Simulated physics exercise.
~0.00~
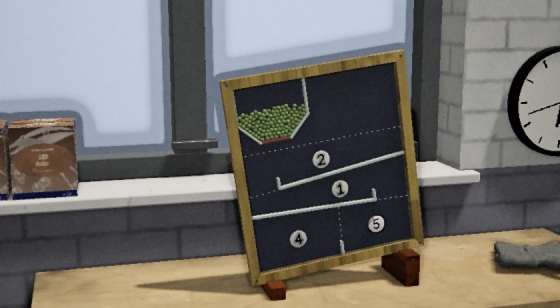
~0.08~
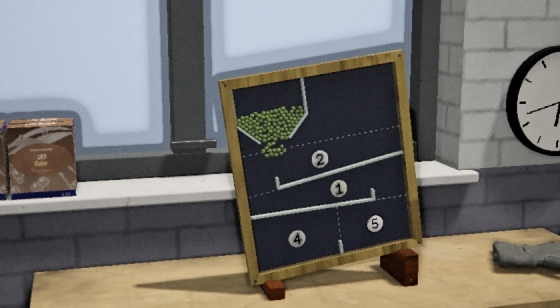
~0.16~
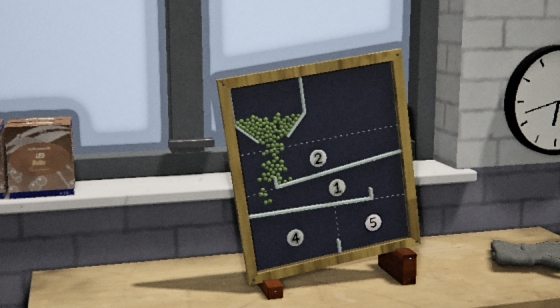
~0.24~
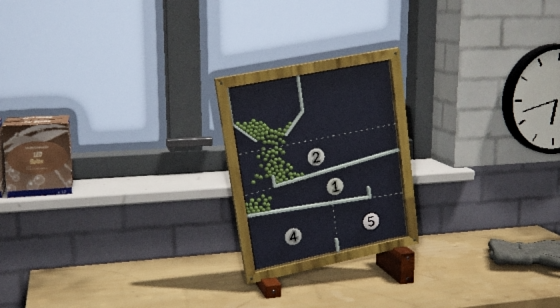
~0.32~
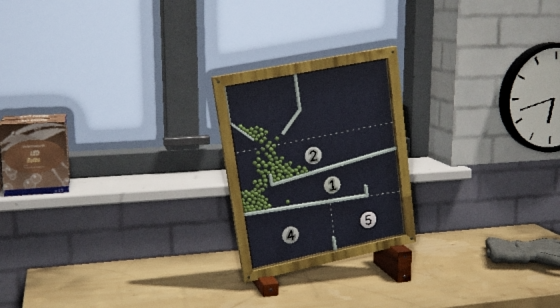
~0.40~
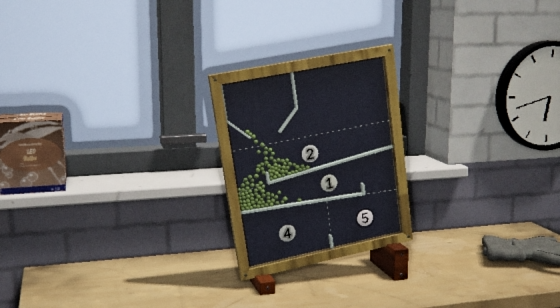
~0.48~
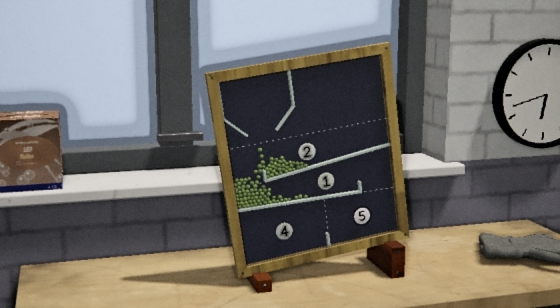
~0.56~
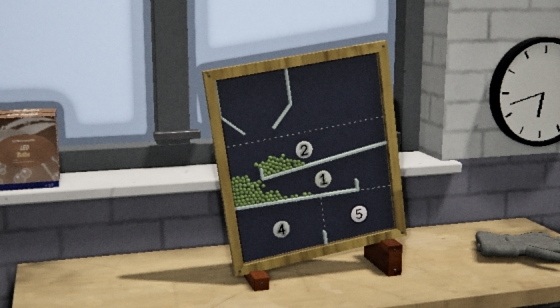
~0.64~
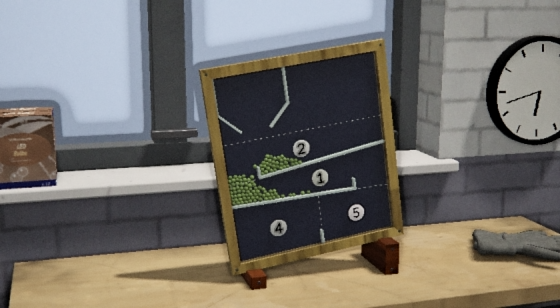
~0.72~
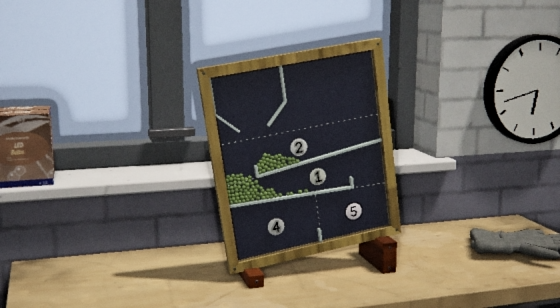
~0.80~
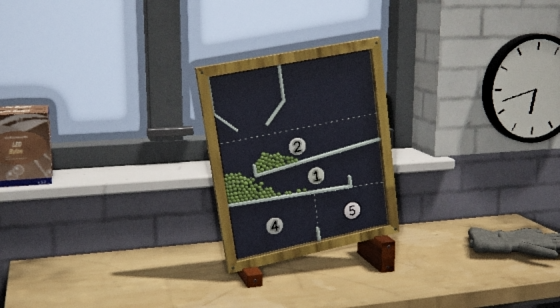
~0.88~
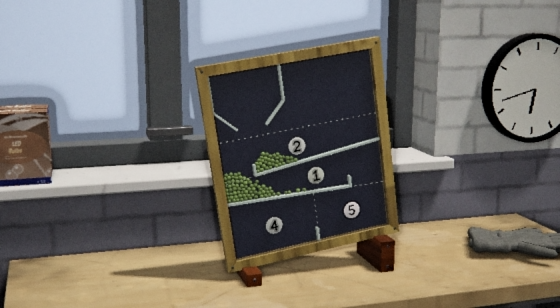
Green peas poured out of a funnel near the top of a framed upright box, spilling down its left side onto two sloping ledges, and finally settled in two heaps, a larger one on the lower ledge and a smaller one above it.
